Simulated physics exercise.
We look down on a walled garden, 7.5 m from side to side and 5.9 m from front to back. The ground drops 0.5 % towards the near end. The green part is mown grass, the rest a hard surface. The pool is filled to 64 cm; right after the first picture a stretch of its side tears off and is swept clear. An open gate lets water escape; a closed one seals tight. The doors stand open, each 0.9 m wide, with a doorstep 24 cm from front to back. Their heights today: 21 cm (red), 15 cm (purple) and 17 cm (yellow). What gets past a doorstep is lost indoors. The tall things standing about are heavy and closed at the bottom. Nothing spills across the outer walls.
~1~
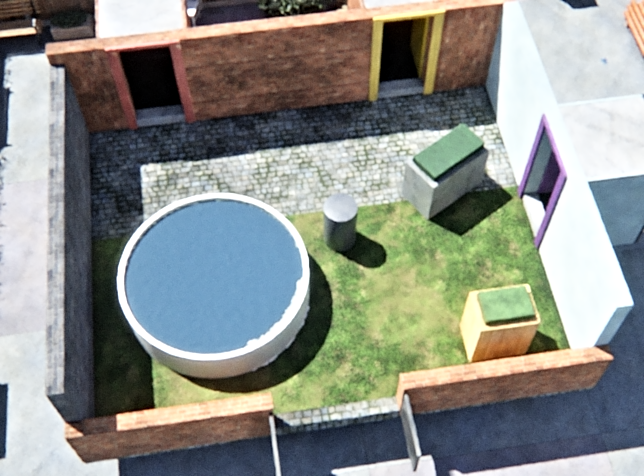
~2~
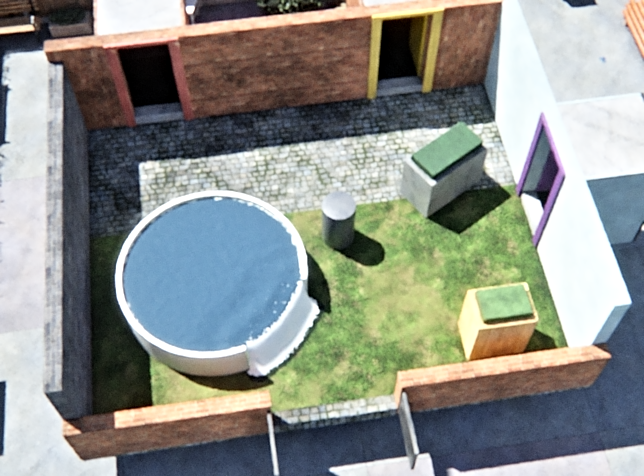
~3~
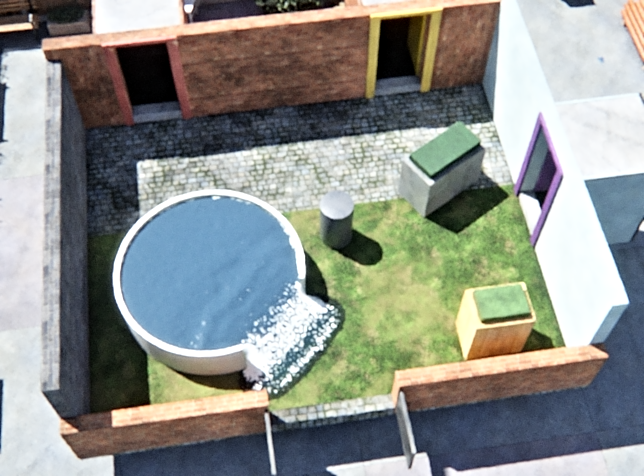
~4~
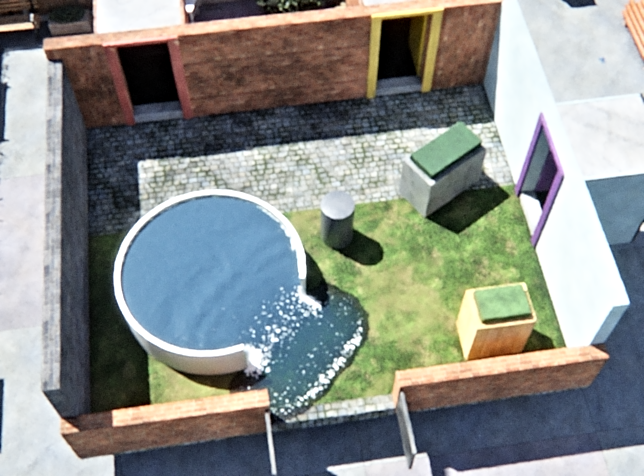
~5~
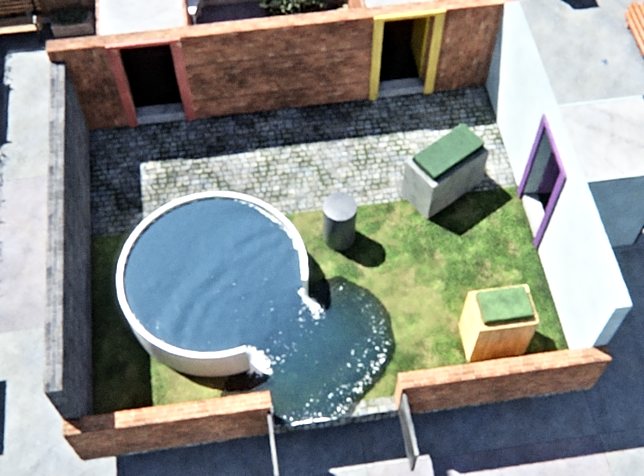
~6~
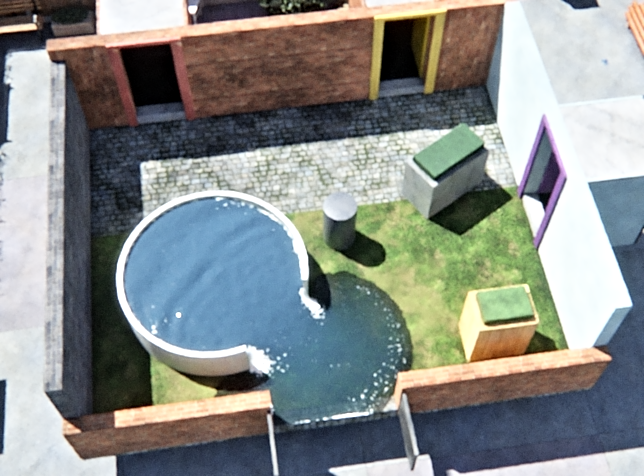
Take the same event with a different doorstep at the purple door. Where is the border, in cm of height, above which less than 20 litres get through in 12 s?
At least 7 cm or so.
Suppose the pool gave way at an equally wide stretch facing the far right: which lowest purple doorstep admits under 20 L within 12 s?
Then roughly 8.5 cm.
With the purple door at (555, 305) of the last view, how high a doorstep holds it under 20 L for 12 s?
About 6.5 cm.
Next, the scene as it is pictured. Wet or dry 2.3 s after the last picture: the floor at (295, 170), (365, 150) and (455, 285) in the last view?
In turn: Still dry, dry, flooded.
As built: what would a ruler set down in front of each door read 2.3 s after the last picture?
In cm: Red 0, purple 0, yellow 0.
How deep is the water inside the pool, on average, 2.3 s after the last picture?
Some 32 cm.
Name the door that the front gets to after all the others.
Last comes the red one.
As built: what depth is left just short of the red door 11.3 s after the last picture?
Roughly 1.5 cm deep.
Then, 0.7 s after the last picture water covers 20 % of the floor, deepest (36 cm) near (288, 344); it has not reached the purple door.
Then, 2.3 s after the last picture water covers 35 % of the floor, deepest (30 cm) near (570, 370); it has not reached the purple door.
Then, 11.3 s after the last picture water covers 85 % of the floor, deepest (9 cm) near (536, 375); 7 cm at the purple door, 0 litres in over its 15 cm doorstep.
At the purple door as built, the water peaked near 12 cm, 5.7 s after the last picture.
Run again over the same 12 s with other heights there, 30 litres in over 6.5 cm, 8 litres over 8.5 cm. The limit of 20 litres is kept from about 7 cm up.
